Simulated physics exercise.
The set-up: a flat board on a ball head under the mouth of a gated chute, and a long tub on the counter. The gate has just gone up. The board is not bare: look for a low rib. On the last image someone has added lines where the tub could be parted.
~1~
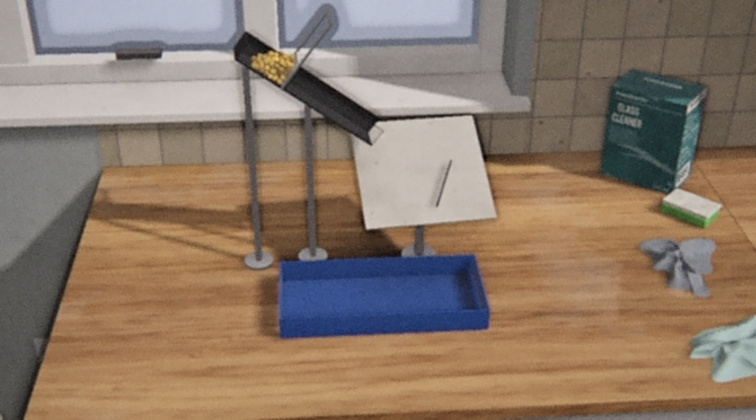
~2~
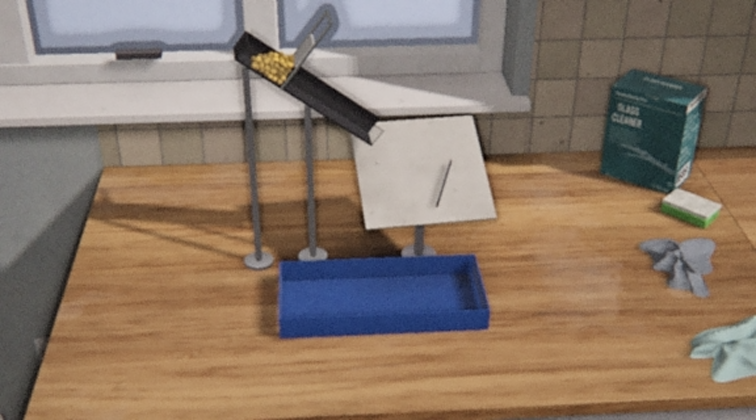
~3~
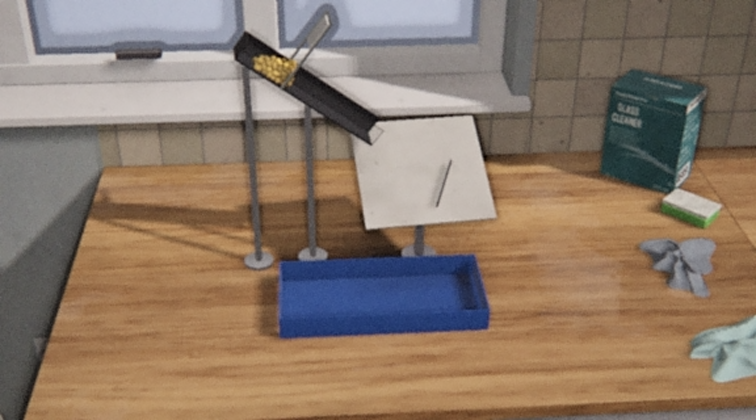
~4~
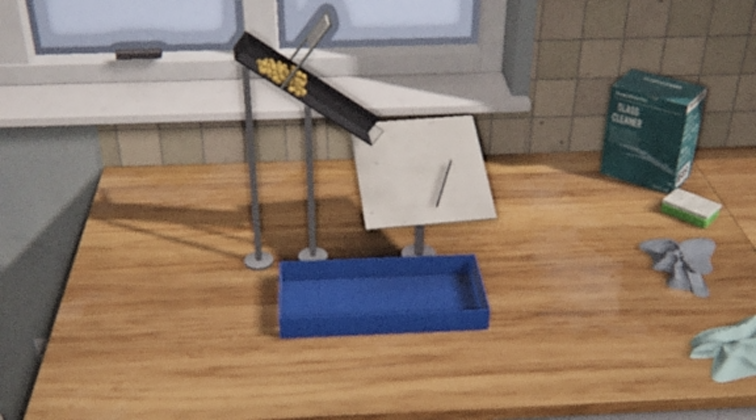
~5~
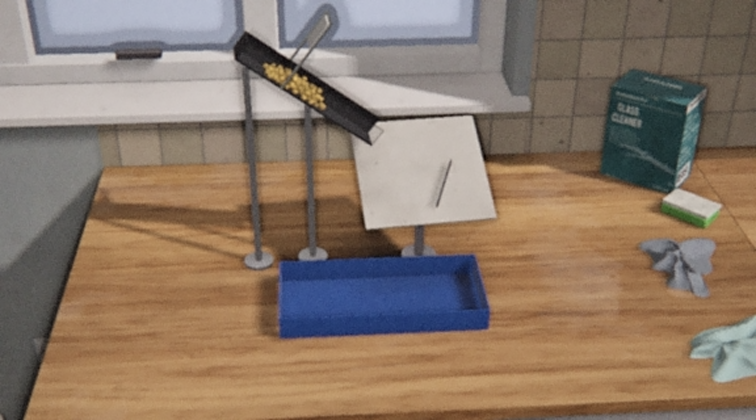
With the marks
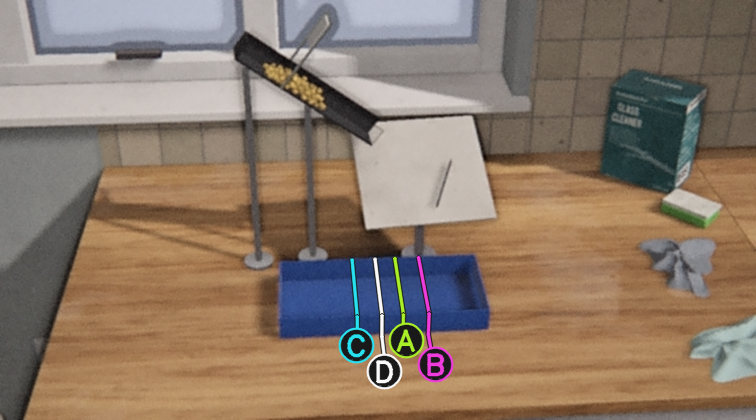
The footage shows a gate lifting on a dark, sloping chute above a tilted pale board and an empty blue tub on a wooden counter, then small yellow balls sliding partway down the chute to the right, spreading out.
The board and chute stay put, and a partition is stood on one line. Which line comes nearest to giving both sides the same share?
I would pick line B.
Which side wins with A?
The right side.
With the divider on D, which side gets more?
Right.
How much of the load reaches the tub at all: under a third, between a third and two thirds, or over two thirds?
Over two thirds.
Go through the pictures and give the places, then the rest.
Load behind the gate (273, 65), puffed corn balls; lip of the chute (370, 139), sloping fairly steeply, in the first frame.
Middle of the board (421, 170), tilted gently; middle of its low edge (432, 223); of its high edge (411, 120), in the second frame.
Front corners of the tub (279, 319) and (490, 310), empty; front of the load (287, 81), in the third frame.
Middle of the load (284, 72); its front (304, 92), roughly a quarter of the way to the lip; rib from (451, 160) to (438, 202), in the fourth frame.
Middle of the load (295, 81); its front (323, 106), roughly half of the way to the lip, in the fifth frame.
On the marked copy, line A crosses the front rim at (403, 313); line B crosses the front rim at (428, 312); line C crosses the front rim at (357, 315); line D crosses the front rim at (381, 314).
For line A, of what is caught, just a few on the left of the divider, almost all on the right.
For line B, of what is caught, roughly a third on the left of the divider, roughly two thirds on the right.
For line C, of what is caught, not one piece on the left of the divider, every piece on the right.
For line D, of what is caught, not one piece on the left of the divider, every piece on the right.
